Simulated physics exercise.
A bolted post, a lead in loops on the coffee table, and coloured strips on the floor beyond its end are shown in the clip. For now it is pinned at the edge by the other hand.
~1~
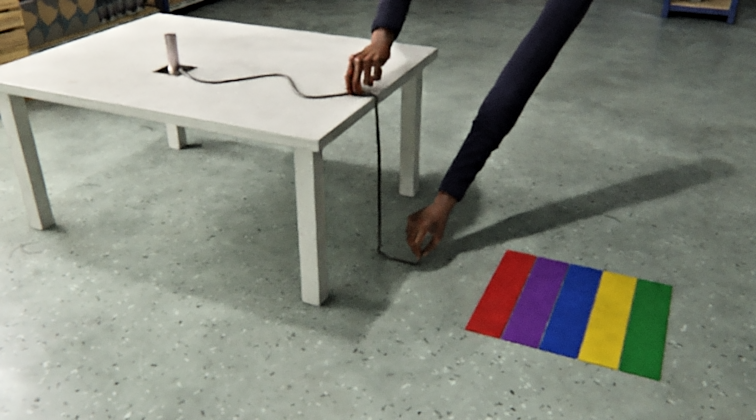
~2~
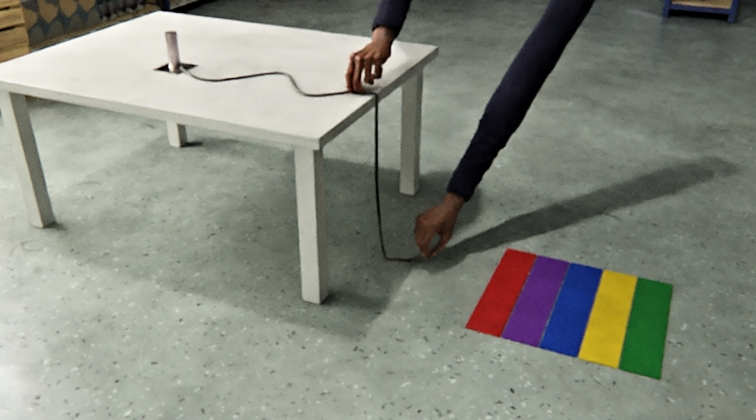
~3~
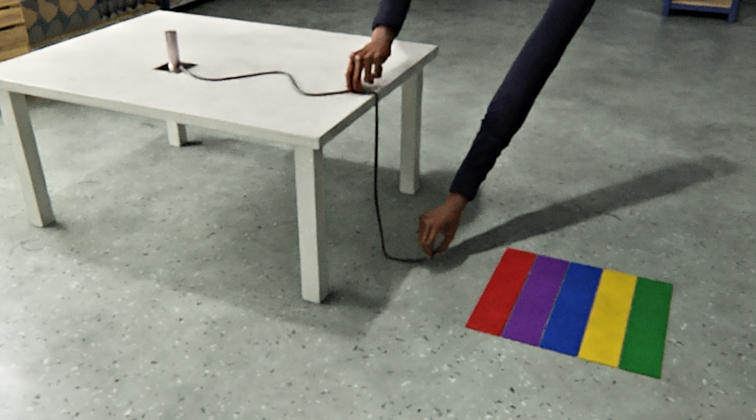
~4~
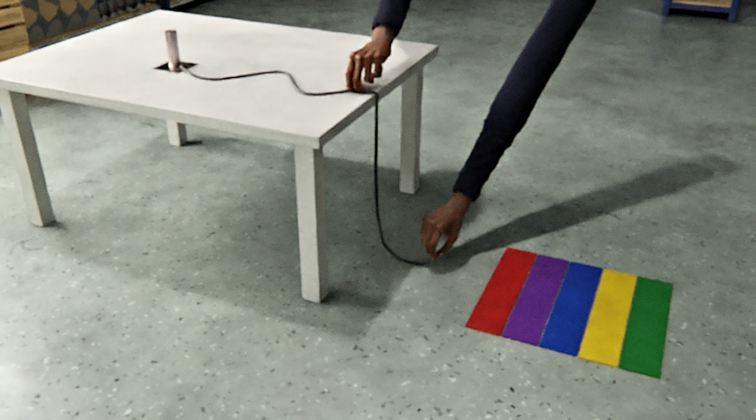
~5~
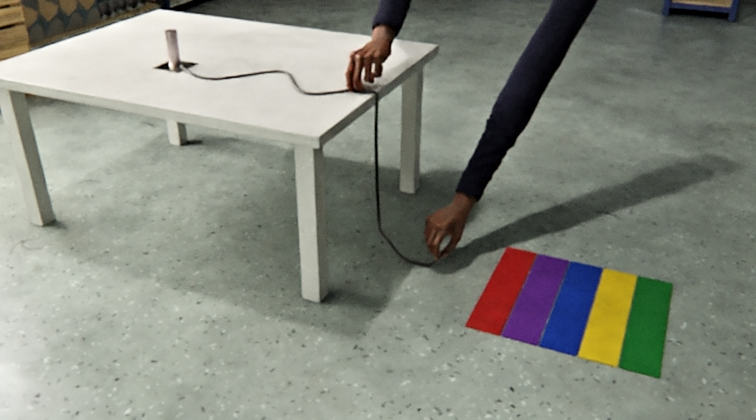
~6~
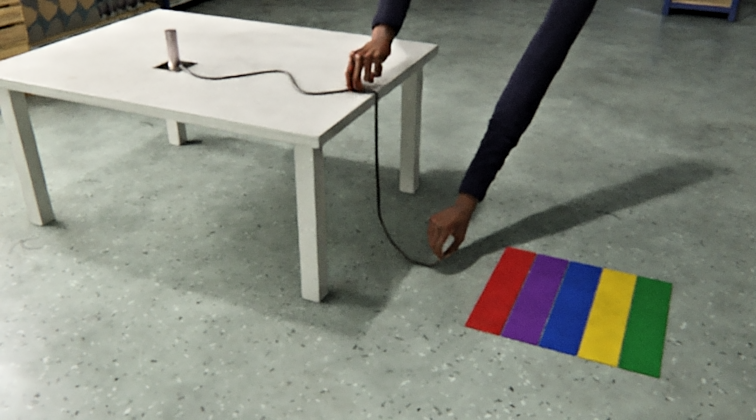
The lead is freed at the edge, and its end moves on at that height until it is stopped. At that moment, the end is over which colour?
Over yellow.
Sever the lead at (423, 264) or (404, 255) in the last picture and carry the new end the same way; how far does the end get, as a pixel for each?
Try 1: (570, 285); try 2: (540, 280).
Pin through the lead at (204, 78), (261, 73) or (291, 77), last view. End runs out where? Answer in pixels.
The pixel places are (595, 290), (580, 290) and (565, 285), one per try.
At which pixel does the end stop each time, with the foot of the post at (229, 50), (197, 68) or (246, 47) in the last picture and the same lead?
The spots are near (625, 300), (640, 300) and (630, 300).
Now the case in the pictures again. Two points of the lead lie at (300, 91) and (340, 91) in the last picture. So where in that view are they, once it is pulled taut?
The first finishes about (353, 90) and the second about (392, 109).
Soon after, end near (550, 281); over purple.
Then, end near (585, 289); over blue.
At full stretch, end near (607, 295); over yellow. It gets as far as the yellow strip.
